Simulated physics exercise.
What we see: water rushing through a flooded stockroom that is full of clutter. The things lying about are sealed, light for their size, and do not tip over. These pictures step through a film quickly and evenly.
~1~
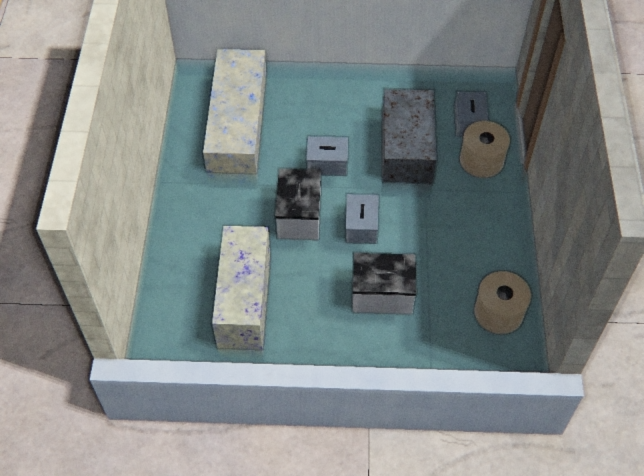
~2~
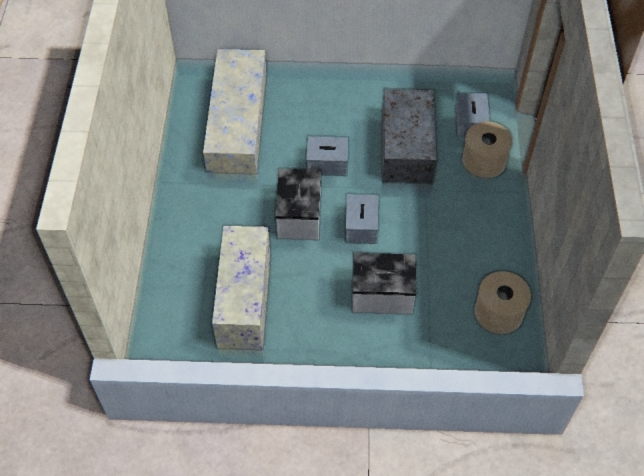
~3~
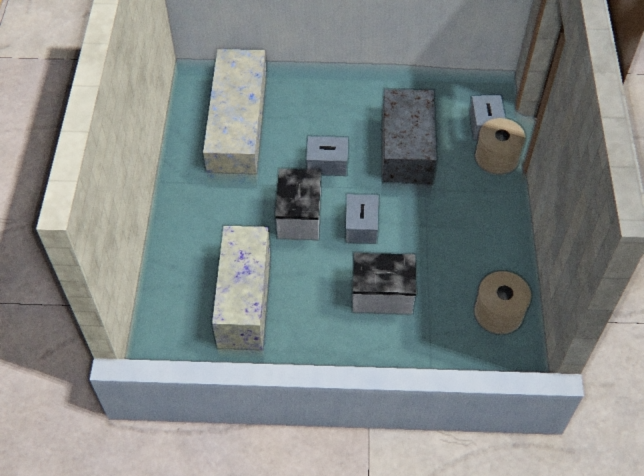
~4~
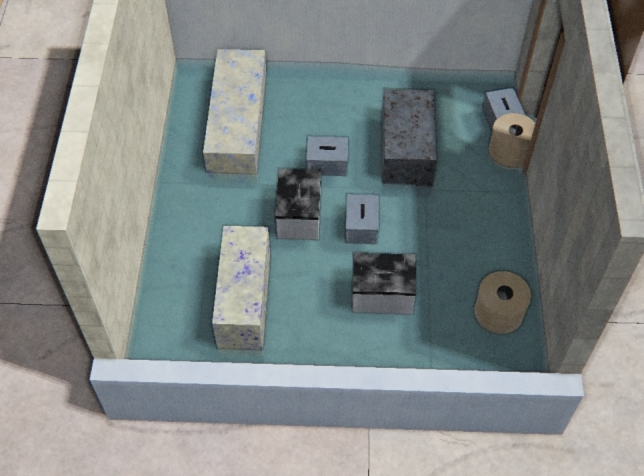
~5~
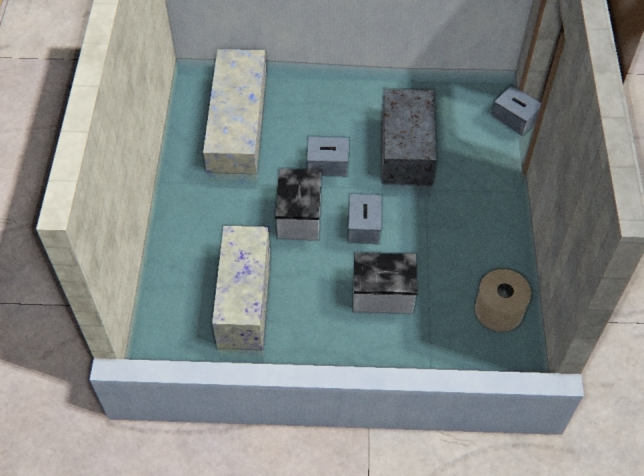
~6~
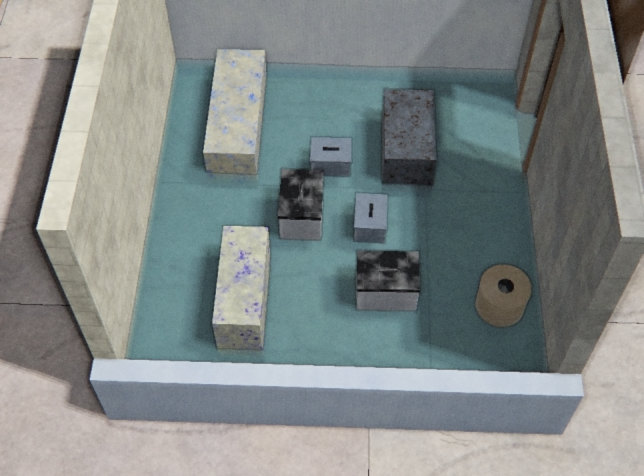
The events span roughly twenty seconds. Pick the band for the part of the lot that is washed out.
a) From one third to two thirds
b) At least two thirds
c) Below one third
b, at least two thirds.
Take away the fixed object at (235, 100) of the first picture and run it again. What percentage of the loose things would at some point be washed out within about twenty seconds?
I'd put the share at 90 percent.
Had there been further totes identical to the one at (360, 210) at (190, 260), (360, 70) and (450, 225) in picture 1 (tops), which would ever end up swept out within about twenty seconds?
One after the other: Inside, washed out, through.
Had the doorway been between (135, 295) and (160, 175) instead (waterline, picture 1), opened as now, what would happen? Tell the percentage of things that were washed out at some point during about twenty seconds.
About 60 percent, I'd say.
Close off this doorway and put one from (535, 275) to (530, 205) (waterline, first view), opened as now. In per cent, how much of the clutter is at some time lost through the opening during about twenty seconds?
By my count, 100 percent.
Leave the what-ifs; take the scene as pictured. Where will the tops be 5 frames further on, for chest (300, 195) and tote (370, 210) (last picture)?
Estimated: (331, 182); (407, 201).
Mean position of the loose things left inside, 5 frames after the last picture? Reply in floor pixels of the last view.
I'd say somewhere close to (396, 237).
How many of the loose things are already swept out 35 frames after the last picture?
That makes 6.
A moment on, 2 of 7 are out; 5 afloat.
Next, 2 of 7 are out; 5 afloat.
Later, 6 of 7 are out; 1 afloat.
In the end, 6 of 7 are out; 1 afloat.
